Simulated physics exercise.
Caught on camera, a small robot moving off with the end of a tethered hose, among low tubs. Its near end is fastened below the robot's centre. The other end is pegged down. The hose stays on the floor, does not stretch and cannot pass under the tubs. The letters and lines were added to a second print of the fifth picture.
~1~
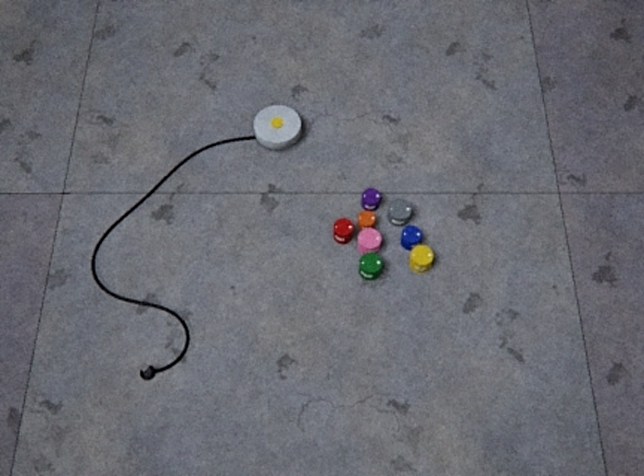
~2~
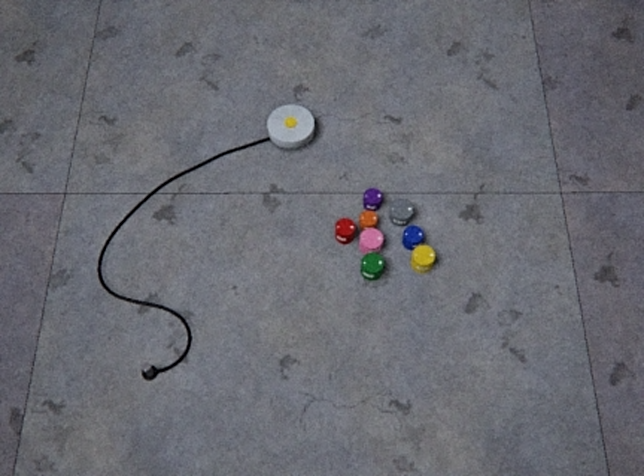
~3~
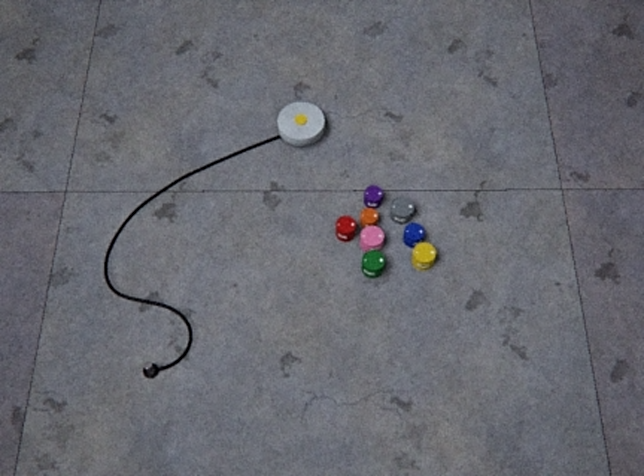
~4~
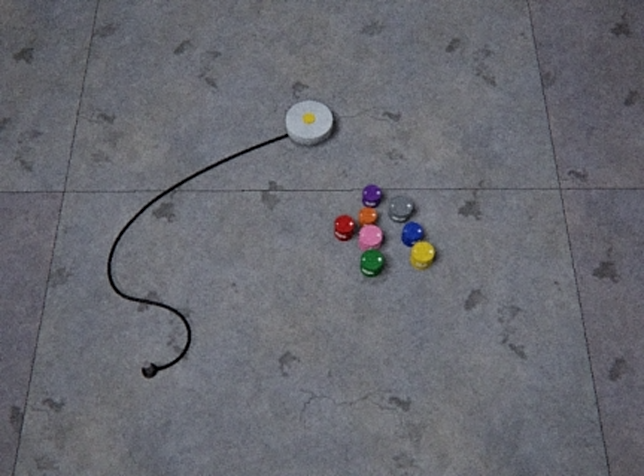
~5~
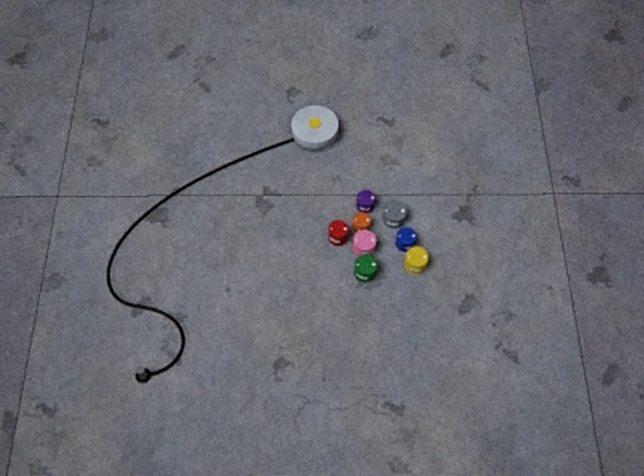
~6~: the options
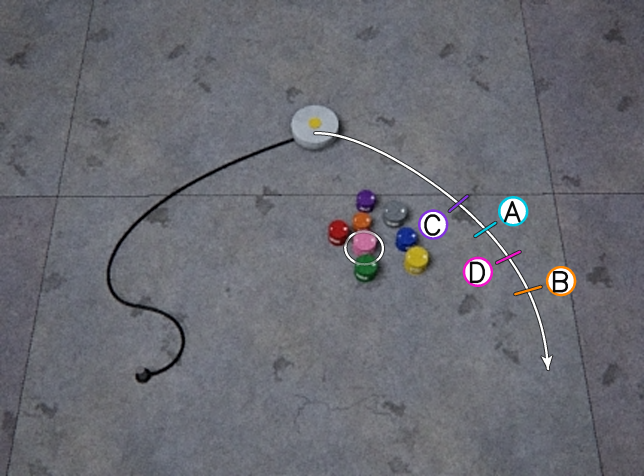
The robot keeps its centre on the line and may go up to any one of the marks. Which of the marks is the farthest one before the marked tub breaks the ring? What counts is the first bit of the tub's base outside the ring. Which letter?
As far as tick B.
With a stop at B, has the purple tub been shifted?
Yes.
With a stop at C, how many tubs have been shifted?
The count is none.
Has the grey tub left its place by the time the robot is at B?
By then, yes.
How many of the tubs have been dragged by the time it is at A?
By then, none.
On the copy, A at (486, 229); B at (528, 290); C at (458, 204); D at (508, 257); the ring at (364, 248); the route from (315, 133) via (469, 213) to (548, 369).
On B. First, robot (403, 159); pink tub (364, 244).
Then, robot (480, 218); pink tub (364, 244).
Finally, robot (530, 286); grey tub (399, 228); purple tub (377, 225); blue tub (408, 245); pink tub (364, 244); red tub (340, 236); orange tub (359, 228); the pink tub is still in its ring.
By contrast, A is safe but short; C is safe but short; D is safe but short.
